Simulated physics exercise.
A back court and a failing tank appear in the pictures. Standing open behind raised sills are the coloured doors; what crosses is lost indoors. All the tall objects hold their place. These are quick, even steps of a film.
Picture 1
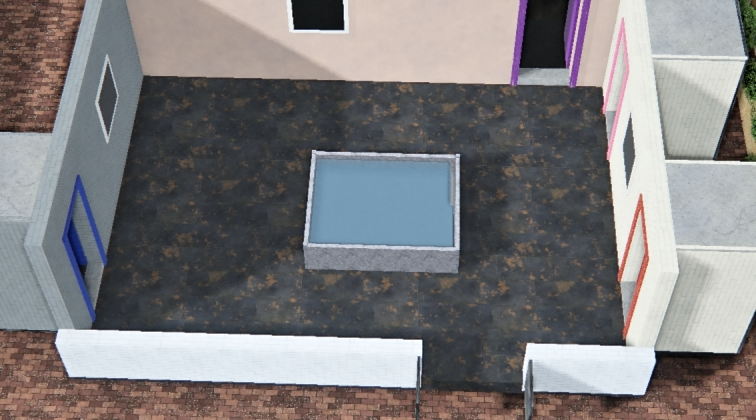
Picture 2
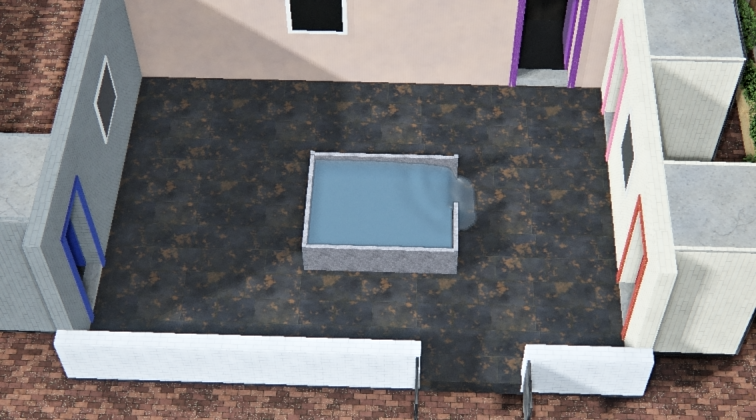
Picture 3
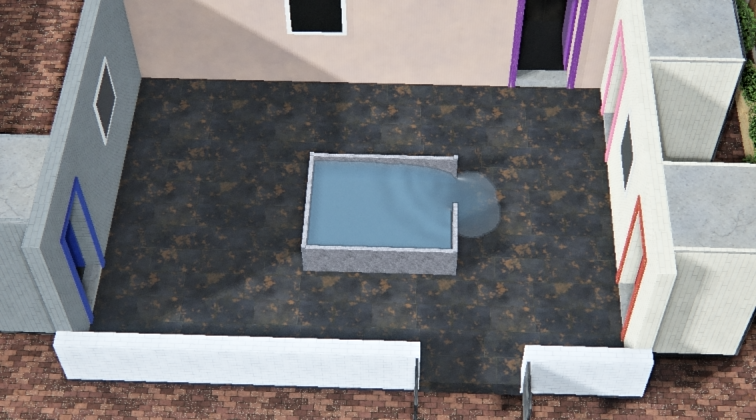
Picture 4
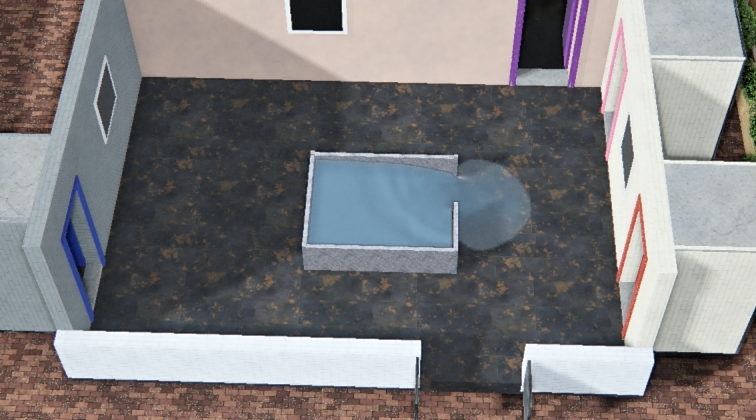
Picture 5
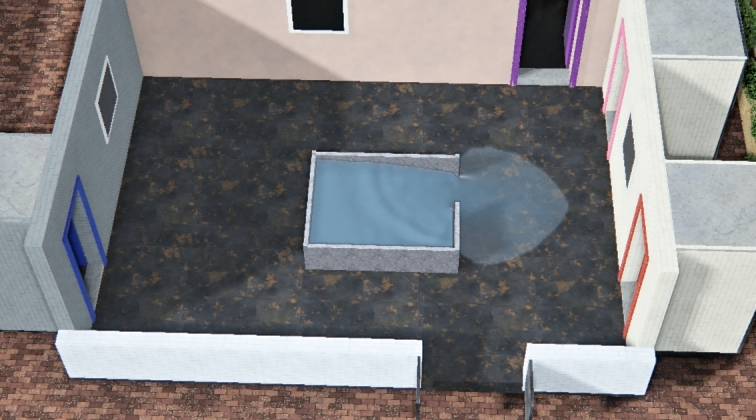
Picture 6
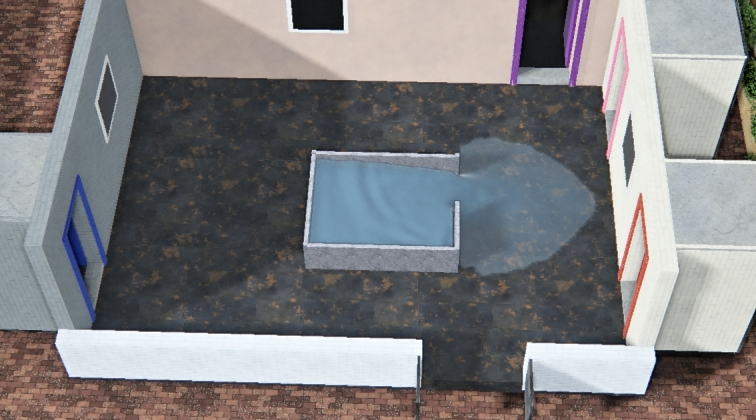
At the start, a low rectangular tank of still water stands in a dark-paved walled court with blue, purple, pink and red door surrounds. Water then pours through a gap in its right side, and the pool spreads rightward across the paving, widening into a broad fan near the right wall.
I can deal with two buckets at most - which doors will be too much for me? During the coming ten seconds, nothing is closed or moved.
In order: The blue door will most likely keep inside the limit, the pink door will most likely go past the limit, the red door will most likely go past the limit, the purple door will most likely keep inside the limit.
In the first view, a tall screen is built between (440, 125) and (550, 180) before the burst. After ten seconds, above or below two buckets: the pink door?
Pink door: Undershoots.
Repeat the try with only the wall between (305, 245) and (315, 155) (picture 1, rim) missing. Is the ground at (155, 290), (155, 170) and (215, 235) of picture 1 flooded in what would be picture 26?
Submerged, submerged, submerged.
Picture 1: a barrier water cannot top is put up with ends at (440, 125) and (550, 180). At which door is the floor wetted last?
It is the blue door.
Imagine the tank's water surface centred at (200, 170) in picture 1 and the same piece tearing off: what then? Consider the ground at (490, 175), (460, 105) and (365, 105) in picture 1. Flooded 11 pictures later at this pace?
Soaked, soaked, soaked.
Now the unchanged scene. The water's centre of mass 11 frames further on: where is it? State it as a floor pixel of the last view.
Near (444, 210).
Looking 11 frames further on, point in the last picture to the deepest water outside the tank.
I'd point to (596, 88).
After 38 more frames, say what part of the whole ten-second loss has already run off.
About 65 per cent.
A moment on, water covers 15 % of the floor; the blue door not reached, the pink door wet at the sill, nothing in, the red door not reached, the purple door not reached.
Next, water covers 20 % of the floor; the blue door not reached, the pink door under two buckets in, the red door under two buckets in, the purple door wet at the sill, nothing in.
Then, water covers 25 % of the floor; the blue door not reached, the pink door over two buckets in, the red door under two buckets in, the purple door wet at the sill, nothing in.
Later, water covers 60 % of the floor; the blue door not reached, the pink door over two buckets in, the red door over two buckets in, the purple door under two buckets in.
In the end, water covers 90 % of the floor; the blue door not reached, the pink door far over two buckets in, the red door over two buckets in, the purple door under two buckets in.
